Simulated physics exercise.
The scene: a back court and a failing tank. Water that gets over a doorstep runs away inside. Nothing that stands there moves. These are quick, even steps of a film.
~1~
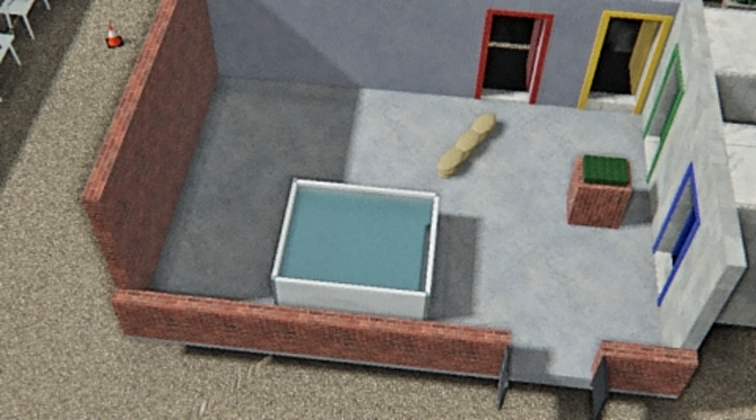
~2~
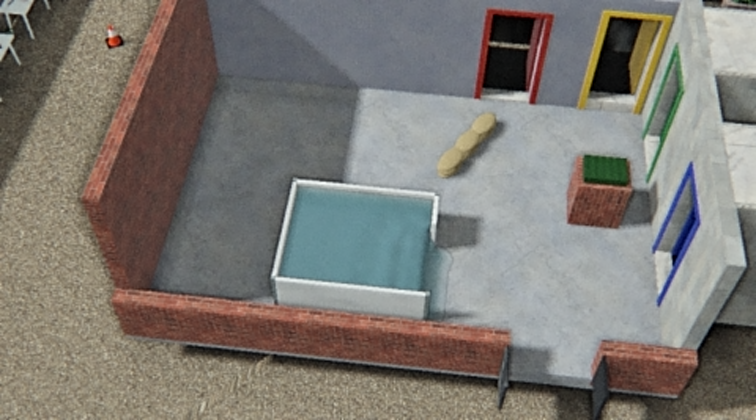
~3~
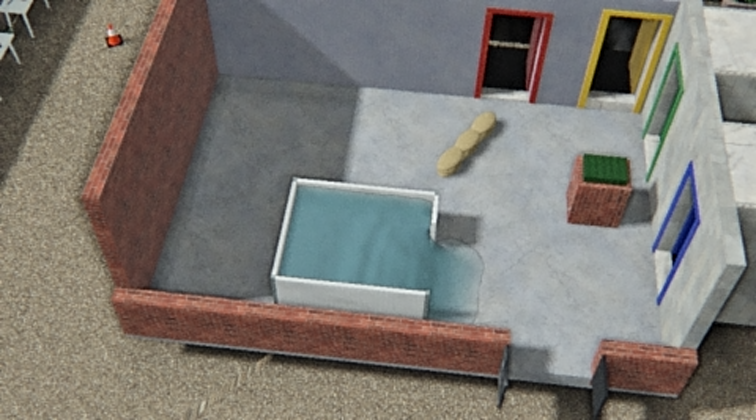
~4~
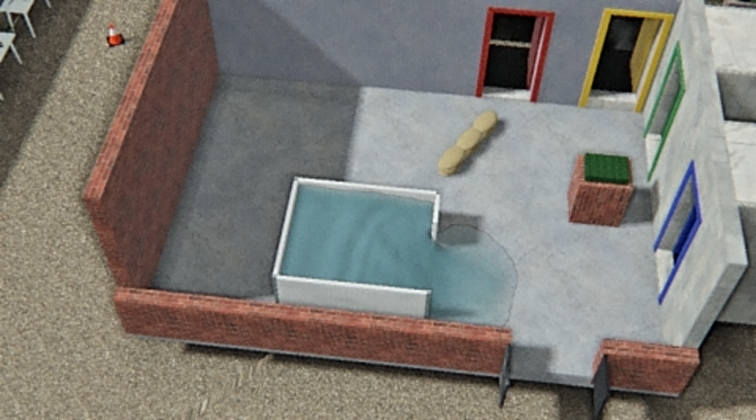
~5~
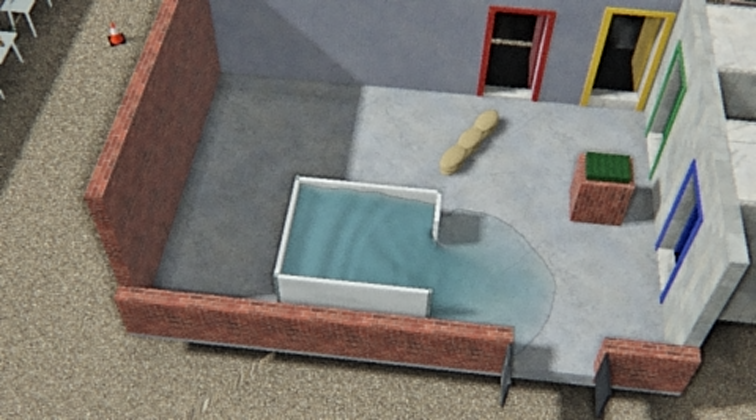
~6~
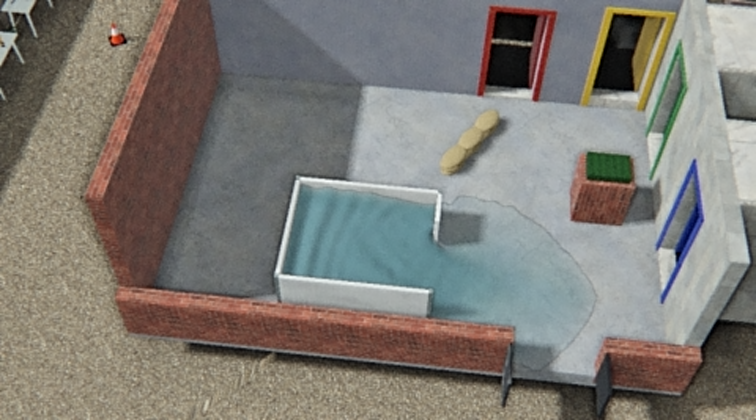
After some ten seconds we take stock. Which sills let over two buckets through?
One by one: The yellow door admits no more than that; the blue door lets in a lot; the red door lets in a lot; the green door admits no more than that.
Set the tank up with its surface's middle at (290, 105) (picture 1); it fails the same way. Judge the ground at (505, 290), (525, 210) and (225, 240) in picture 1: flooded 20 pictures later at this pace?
In turn: Flooded, covered, no water.
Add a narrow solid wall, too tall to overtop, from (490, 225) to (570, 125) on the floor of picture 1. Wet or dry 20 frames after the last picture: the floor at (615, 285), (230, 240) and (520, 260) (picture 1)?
In turn: Awash, dry, under water.
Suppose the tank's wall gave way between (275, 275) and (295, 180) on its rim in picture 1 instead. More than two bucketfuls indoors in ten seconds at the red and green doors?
My reading: Red is over; green is under.
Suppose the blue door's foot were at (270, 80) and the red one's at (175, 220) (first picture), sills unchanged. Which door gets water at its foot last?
Last comes the red-painted one.
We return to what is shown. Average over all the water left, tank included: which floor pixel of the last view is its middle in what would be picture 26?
I would point to (497, 267).
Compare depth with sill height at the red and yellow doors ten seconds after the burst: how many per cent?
Roughly 190 per cent, then 50 per cent.
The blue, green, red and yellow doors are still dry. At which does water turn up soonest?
It is the blue one.
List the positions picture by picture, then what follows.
The open tank at (358, 238) is whole and still, in the first picture.
The front is at (441, 251), out from the gap at (427, 277), in the second picture.
Water pours out at (427, 277) and has run to (467, 249), in the third picture.
Water pours out at (428, 277) and has run to (512, 274), in the fourth picture.
The front is at (551, 287), out from the gap at (429, 276), in the fifth picture.
The front is at (590, 294), out from the gap at (430, 276), in the sixth picture.
A moment on, water covers 25 % of the floor; the yellow door not reached, the blue door under two buckets in, the red door not reached, the green door not reached.
Next, water covers 30 % of the floor; the yellow door not reached, the blue door over two buckets in, the red door not reached, the green door not reached.
Then, water covers 40 % of the floor; the yellow door wet at the sill, nothing in, the blue door far over two buckets in, the red door not reached, the green door wet at the sill, nothing in.
Later, water covers 55 % of the floor; the yellow door under two buckets in, the blue door far over two buckets in, the red door under two buckets in, the green door wet at the sill, nothing in.
In the end, water covers 85 % of the floor; the yellow door under two buckets in, the blue door far over two buckets in, the red door over two buckets in, the green door wet at the sill, nothing in.
